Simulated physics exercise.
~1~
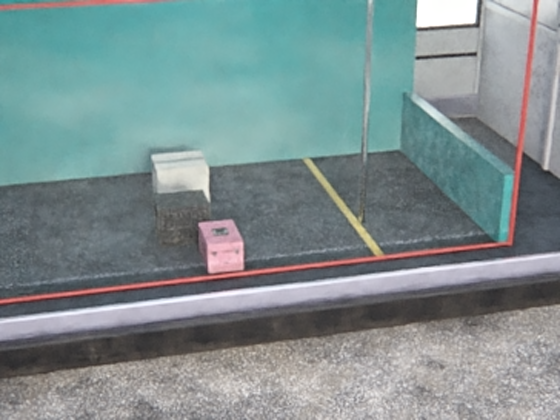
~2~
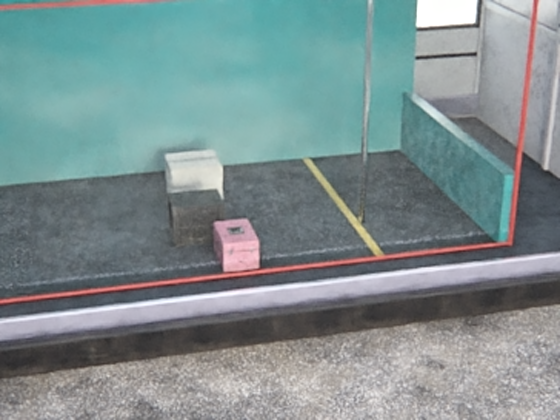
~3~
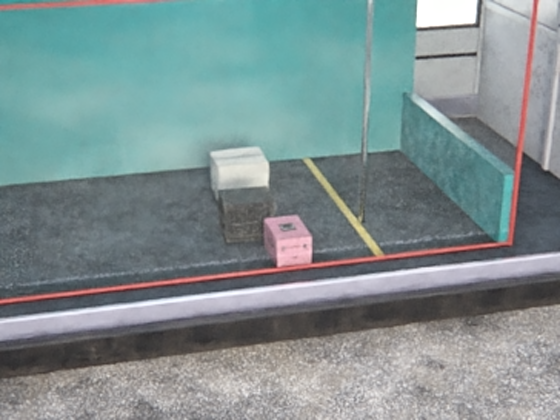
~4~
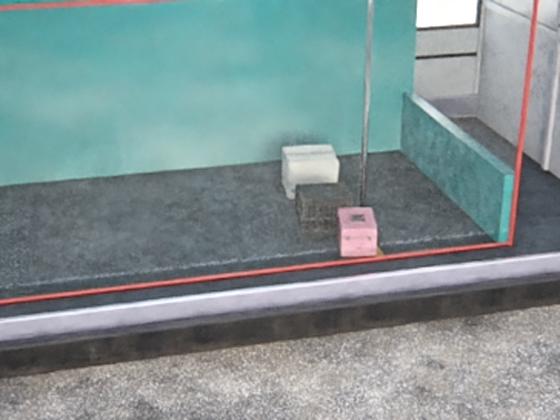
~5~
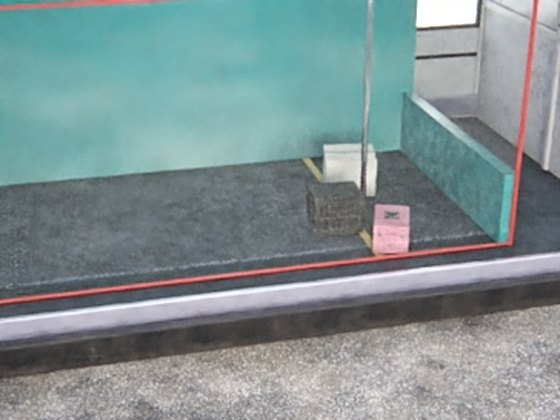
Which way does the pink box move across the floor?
The pink box moves to the right.
